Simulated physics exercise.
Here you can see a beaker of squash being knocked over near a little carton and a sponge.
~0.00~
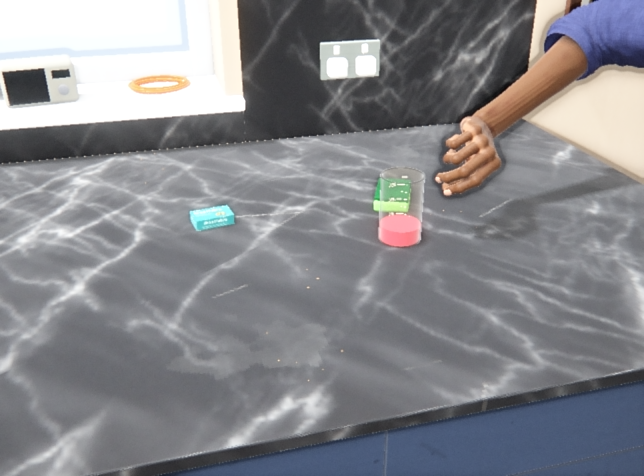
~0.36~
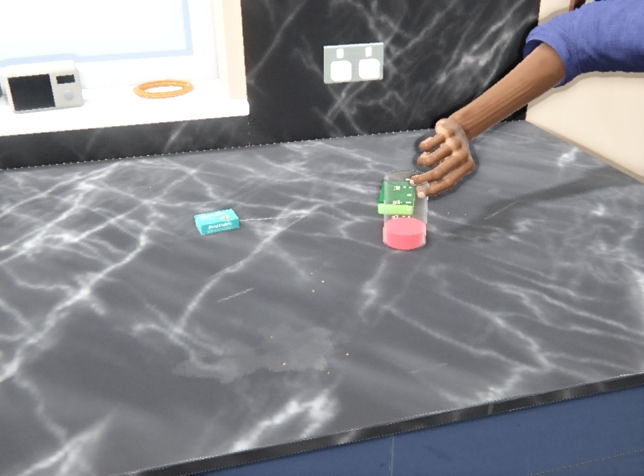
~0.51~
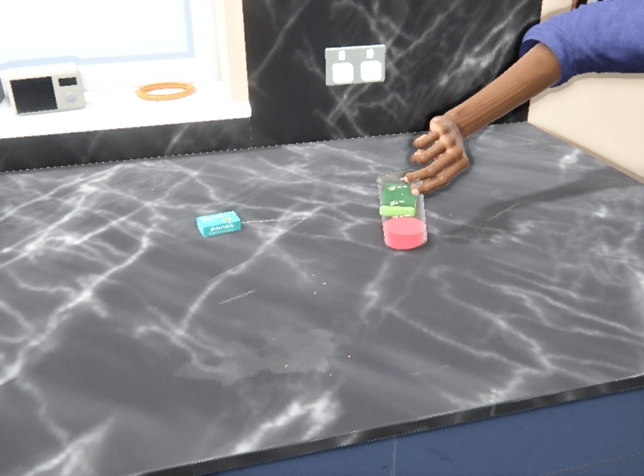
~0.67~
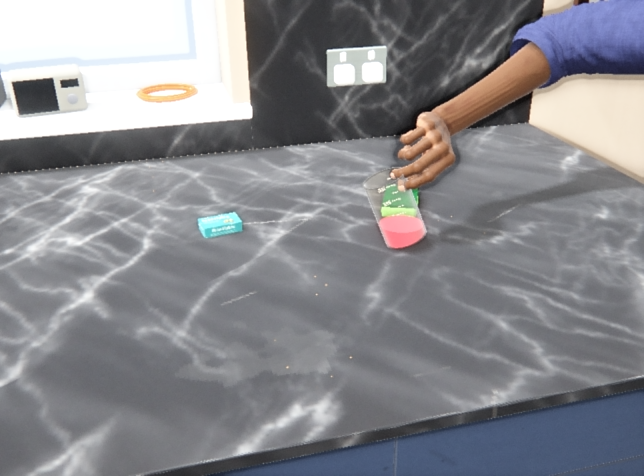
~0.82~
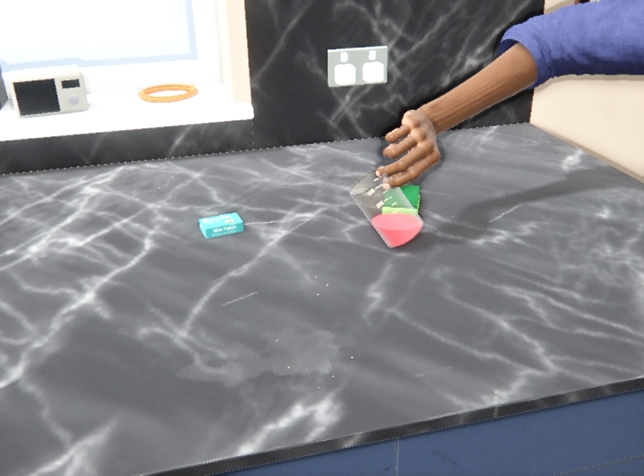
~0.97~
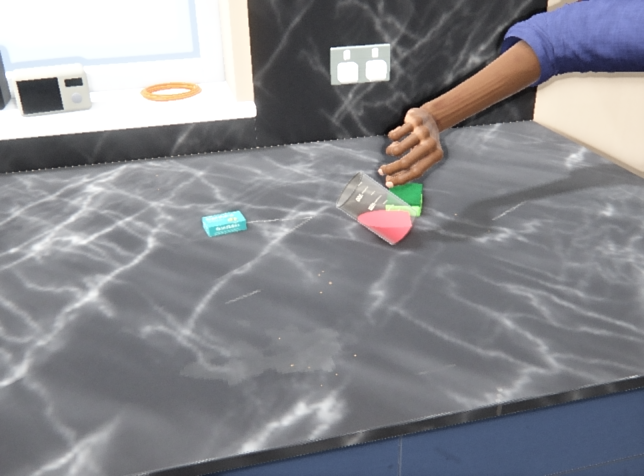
A dark marbled kitchen counter with white veins and blue cupboards beneath is seen from slightly above, before a windowsill and a black splashback with a white-fronted socket. A clear beaker of pinkish-red liquid stands right of centre, a green sponge behind it, a small turquoise carton to the left. A hand in a blue sleeve reaches in from the right and pushes the beaker, which tilts steeply leftward as the view shifts very slightly.
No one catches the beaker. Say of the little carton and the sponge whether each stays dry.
Well, the little carton catches the spill while the sponge avoids the spill.
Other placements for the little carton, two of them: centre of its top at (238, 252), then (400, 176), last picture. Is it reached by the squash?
The first try leaves it sitting in the spill; the second leaves it free of the spill.
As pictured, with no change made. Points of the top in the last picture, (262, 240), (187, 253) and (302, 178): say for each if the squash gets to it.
Well, in sequence: Spilled on, spilled on, spill-free.
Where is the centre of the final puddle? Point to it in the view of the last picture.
Roughly (194, 244).
Around 1.5 s, the puddle covers about as much as a plate; the little carton is soaking at its edge; the sponge is still dry.
Around 3.6 s, the puddle covers about as much as a plate; the little carton is soaking at its edge; the sponge is still dry.
